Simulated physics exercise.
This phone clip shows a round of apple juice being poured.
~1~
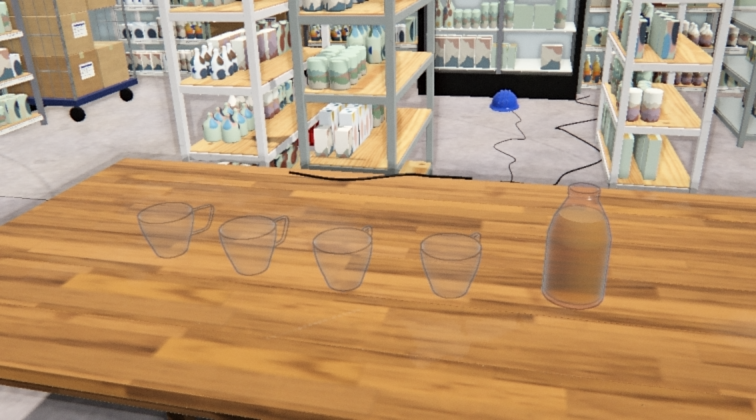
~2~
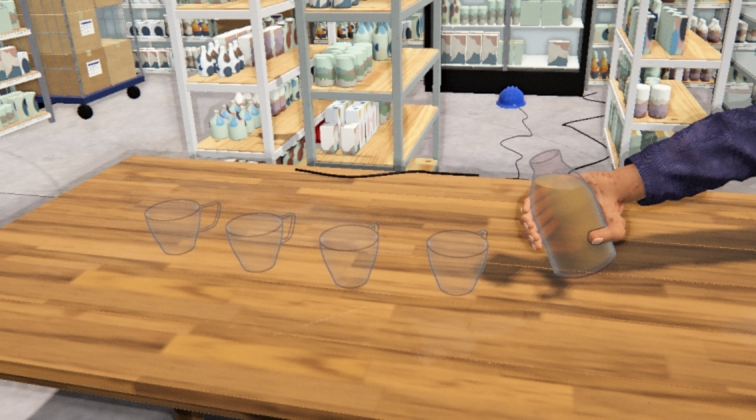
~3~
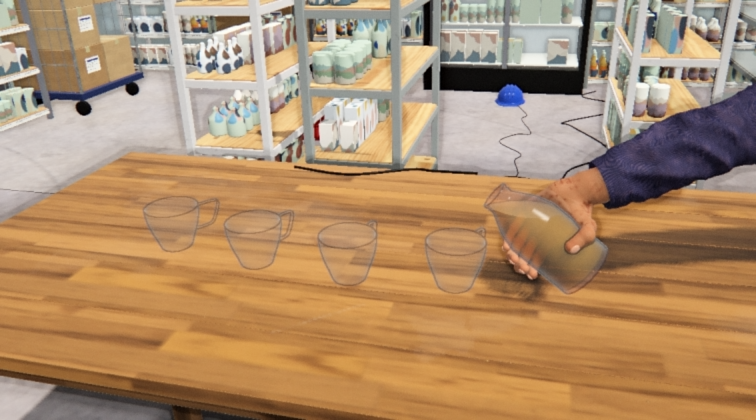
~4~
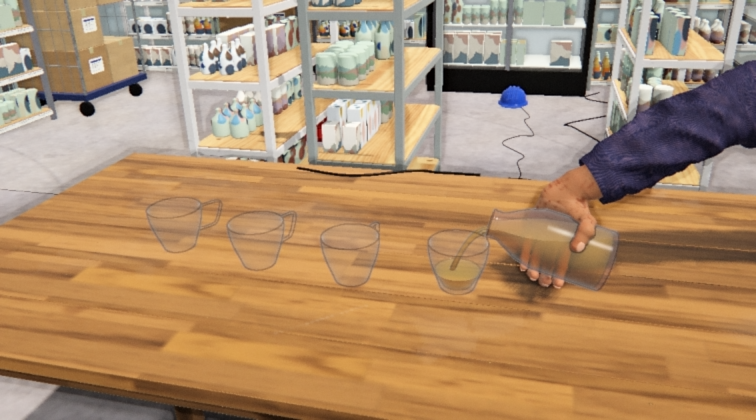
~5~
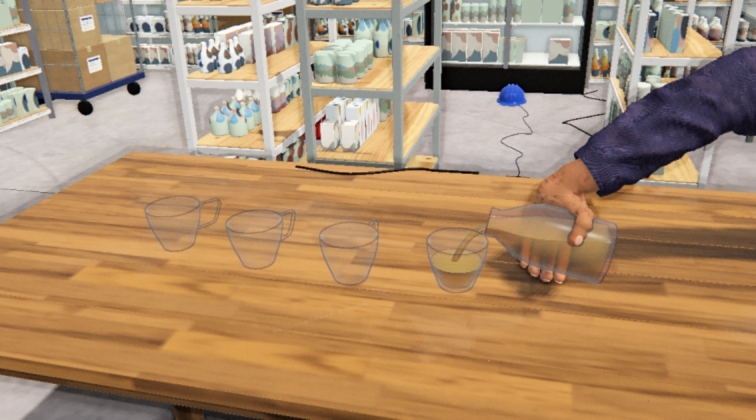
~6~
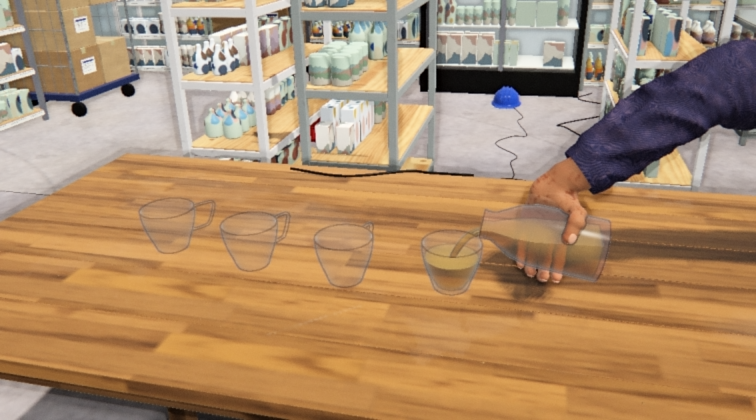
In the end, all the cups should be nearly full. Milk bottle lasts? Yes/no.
No.
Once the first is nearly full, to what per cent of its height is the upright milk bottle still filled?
I'd say near 45 in a hundred.
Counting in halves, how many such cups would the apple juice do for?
It comes to around 2.5 servings.
A moment on, the first is about three quarters full.
Further on, the first is done and the milk bottle has about two thirds of its load.
When it is over, the milk bottle is empty with two filled and the next at about half of a serving.
